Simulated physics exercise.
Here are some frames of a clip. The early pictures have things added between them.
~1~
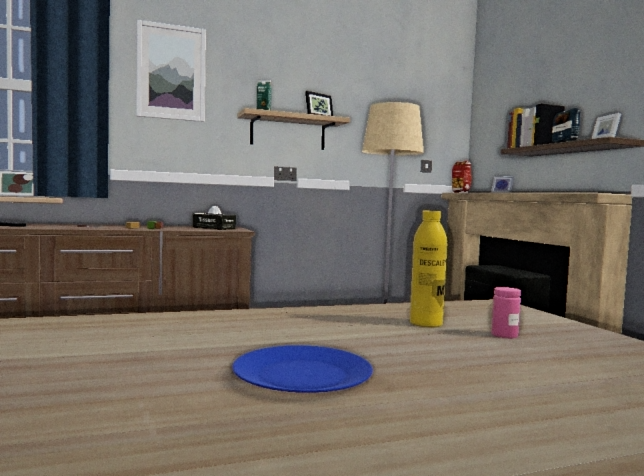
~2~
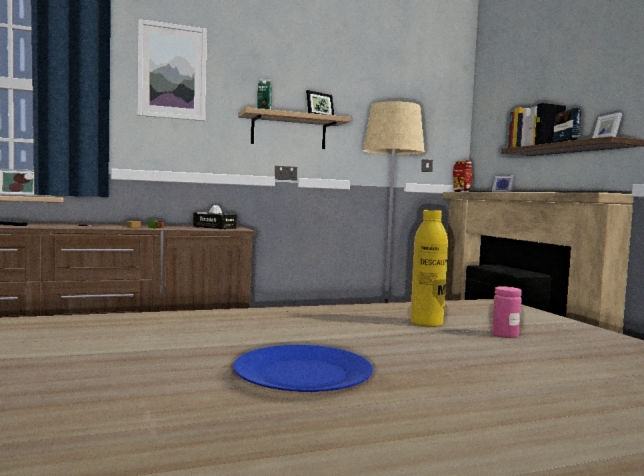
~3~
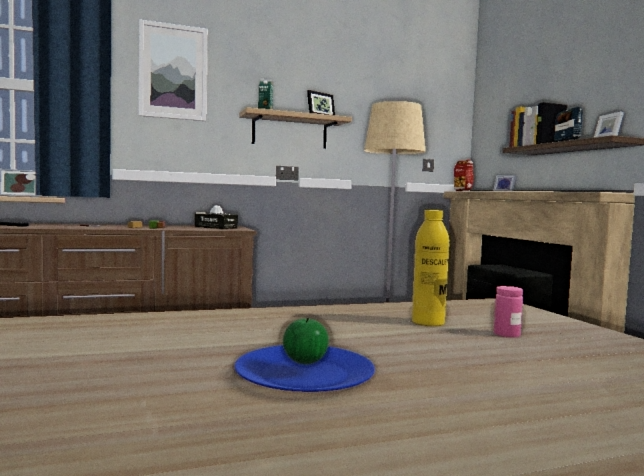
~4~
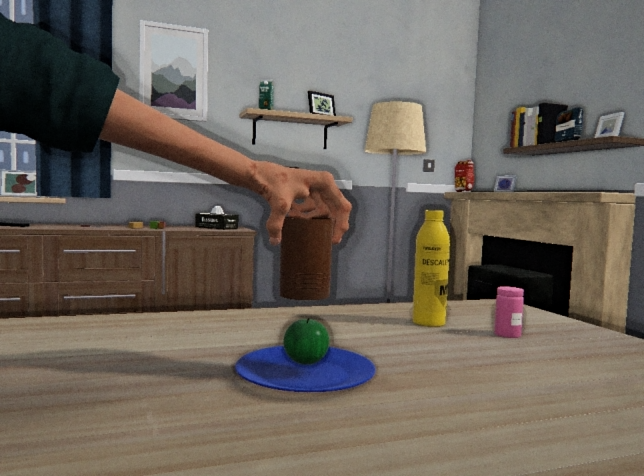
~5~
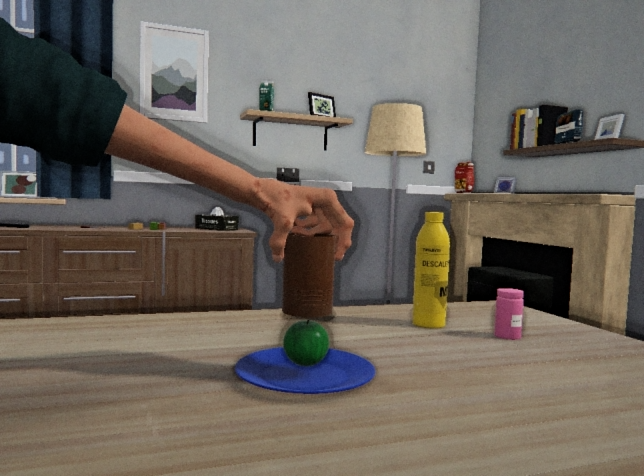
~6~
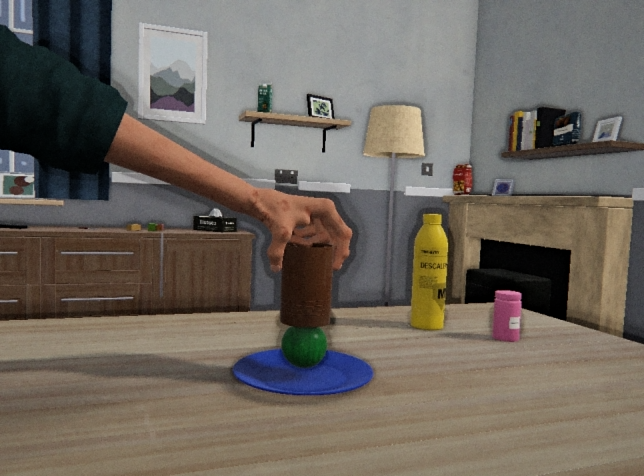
To begin with, a blue plate sits empty on a wooden table near a yellow bottle and a small pink container. A green apple then appears on the plate. Next, a hand reaches in from the left holding a brown cup and lowers it onto the apple, keeping its grip.
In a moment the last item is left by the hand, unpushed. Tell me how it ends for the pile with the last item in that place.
The balance fails.
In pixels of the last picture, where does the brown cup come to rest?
Look near (249, 361) in the final picture.
Then, 2.10 s on from there, brown cup turned 48° from how it was put near (283, 295).
Then, 2.30 s on from there, brown cup now fallen.
In the end, fallen, brown cup; the other 4 unmoved. At the end, from the last picture's camera, brown cup near (248, 361). The pile comes apart.
